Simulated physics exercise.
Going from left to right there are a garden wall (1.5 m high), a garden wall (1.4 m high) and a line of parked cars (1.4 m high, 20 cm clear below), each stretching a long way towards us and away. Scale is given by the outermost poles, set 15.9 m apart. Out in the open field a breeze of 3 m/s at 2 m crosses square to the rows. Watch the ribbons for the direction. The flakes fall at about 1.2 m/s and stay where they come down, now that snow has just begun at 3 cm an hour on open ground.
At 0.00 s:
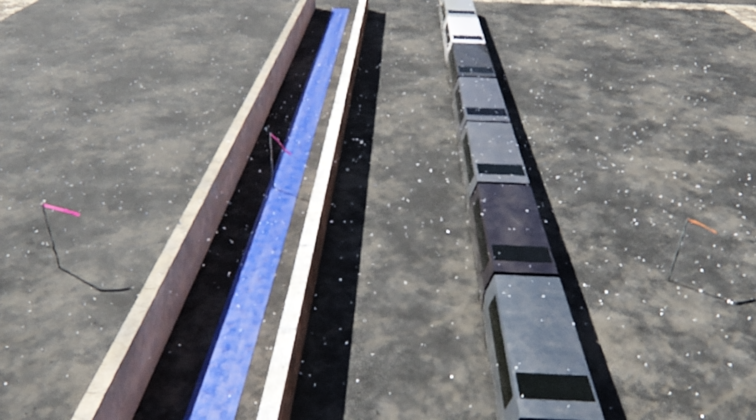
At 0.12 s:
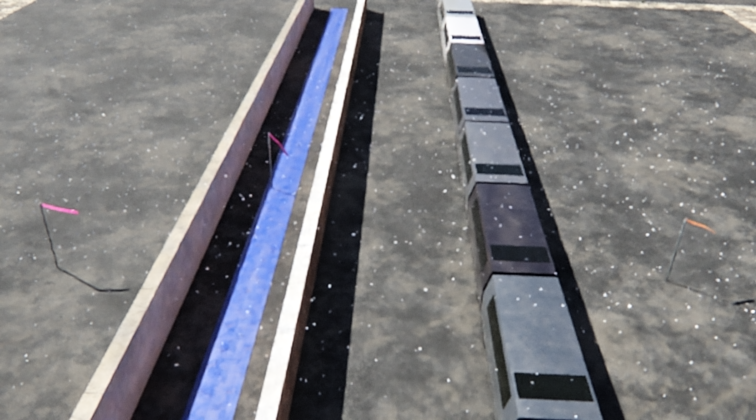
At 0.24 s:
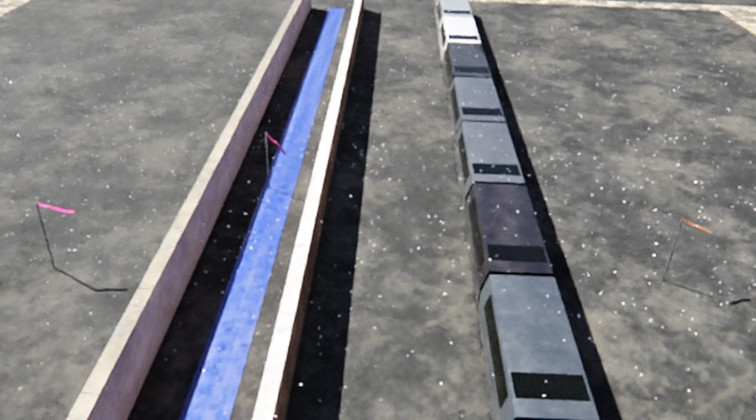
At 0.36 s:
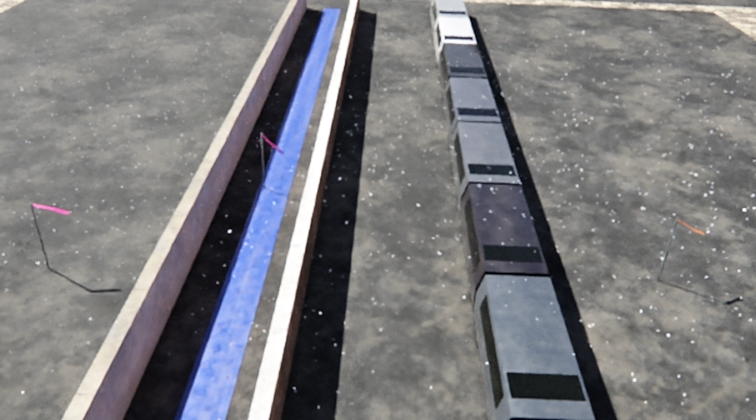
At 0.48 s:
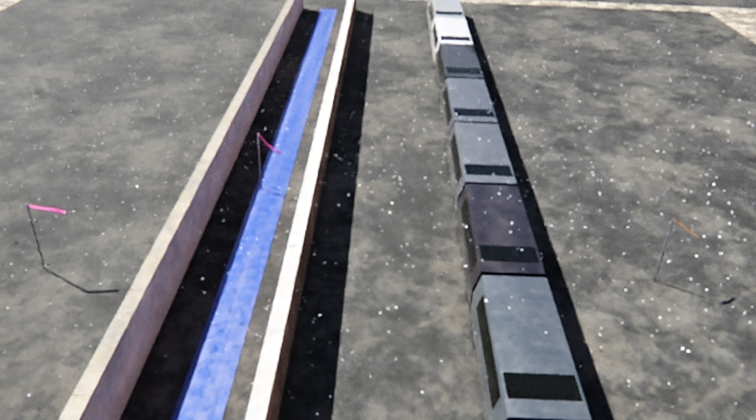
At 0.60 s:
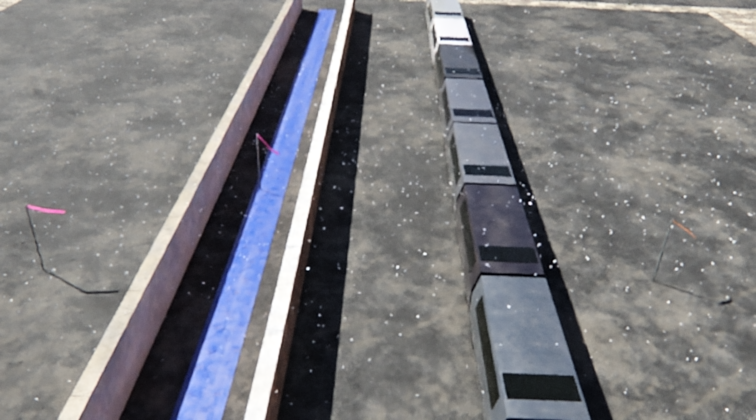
In an open field, light snow blows past two walls and parked cars as ribbons flutter slightly.
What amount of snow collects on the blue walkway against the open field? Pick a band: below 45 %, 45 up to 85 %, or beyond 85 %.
I would say from 45 to 85 %.
After 10 minutes open ground has 5 mm and the blue walkway 3 mm.
After 30 minutes open ground has 15 mm and the blue walkway 10 mm.
After 60 minutes open ground has 30 mm and the blue walkway 21 mm, so the blue walkway has 69 % of the open amount; the left half of it has 68 %, the right half 70 %.
